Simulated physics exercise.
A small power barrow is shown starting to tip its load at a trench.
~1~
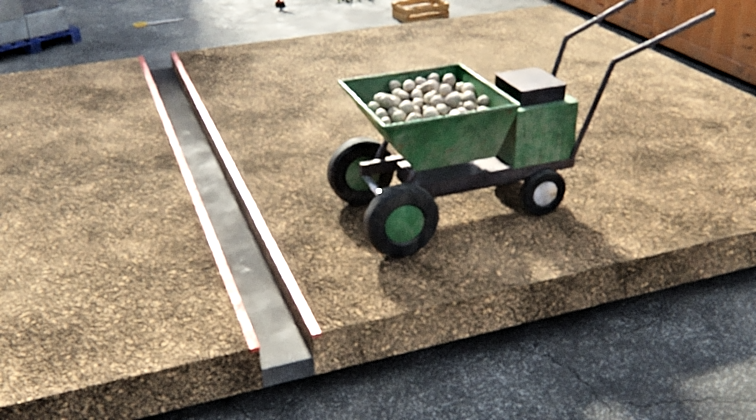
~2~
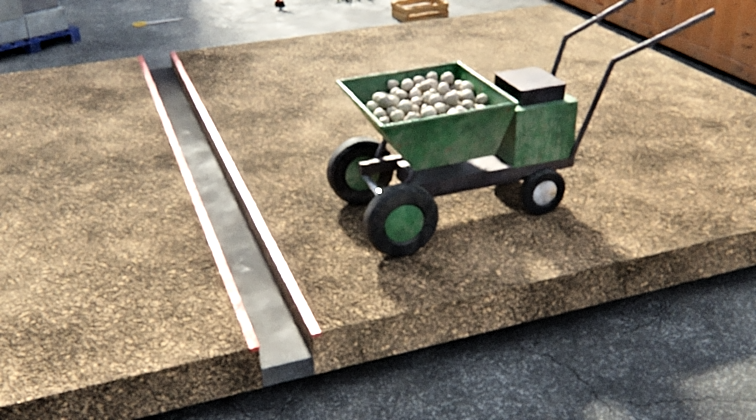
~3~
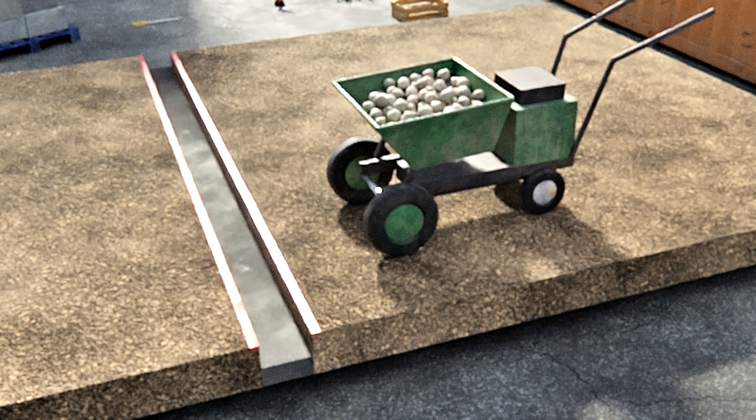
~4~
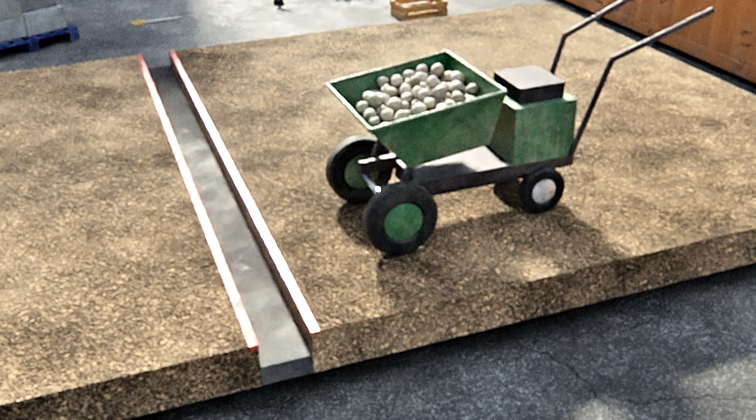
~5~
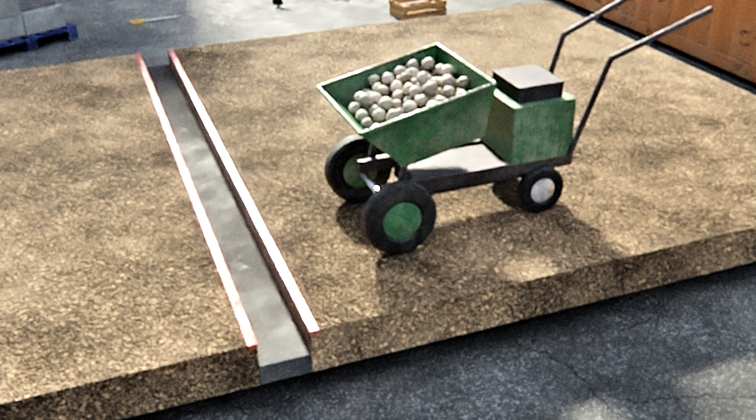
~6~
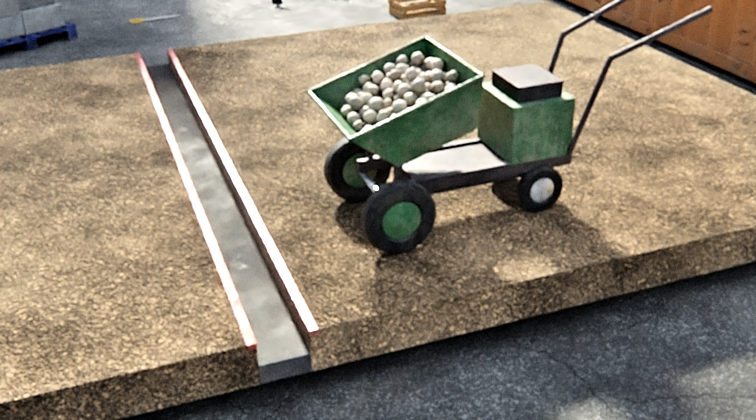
The footage shows a small green power barrow loaded with river pebbles standing to the right of a narrow trench edged in red and white. Its skip starts out level, then tilts gradually toward the left, the pebbles staying inside.
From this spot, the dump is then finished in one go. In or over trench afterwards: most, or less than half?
Most.
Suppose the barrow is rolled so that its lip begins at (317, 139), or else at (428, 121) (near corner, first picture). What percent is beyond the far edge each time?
That would be roughly 90 in a hundred and then roughly 0 in a hundred.
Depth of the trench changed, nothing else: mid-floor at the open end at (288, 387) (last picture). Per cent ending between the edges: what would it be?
It works out to some 90 percent.
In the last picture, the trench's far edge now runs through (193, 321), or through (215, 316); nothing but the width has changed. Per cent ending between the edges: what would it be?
Roughly 90 % and 90 %.
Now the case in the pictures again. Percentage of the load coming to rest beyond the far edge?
About 20 %.
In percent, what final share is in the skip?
About 0 in a hundred.
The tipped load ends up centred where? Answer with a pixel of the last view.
Around (244, 247), give or take.
Soon after the last picture, skip tipped steeply; all in the skip.
A little later, skip tipped right over; most in the skip; a stray few short of the trench; a small part in or heaped over the trench; a small part falling.
Later still, skip tipped right over; about a quarter in the skip; a small part short of the trench; about two thirds in or heaped over the trench; a small part beyond it.
At rest, skip tipped right over; a small part short of the trench; about two thirds in or heaped over the trench; about a quarter beyond it.
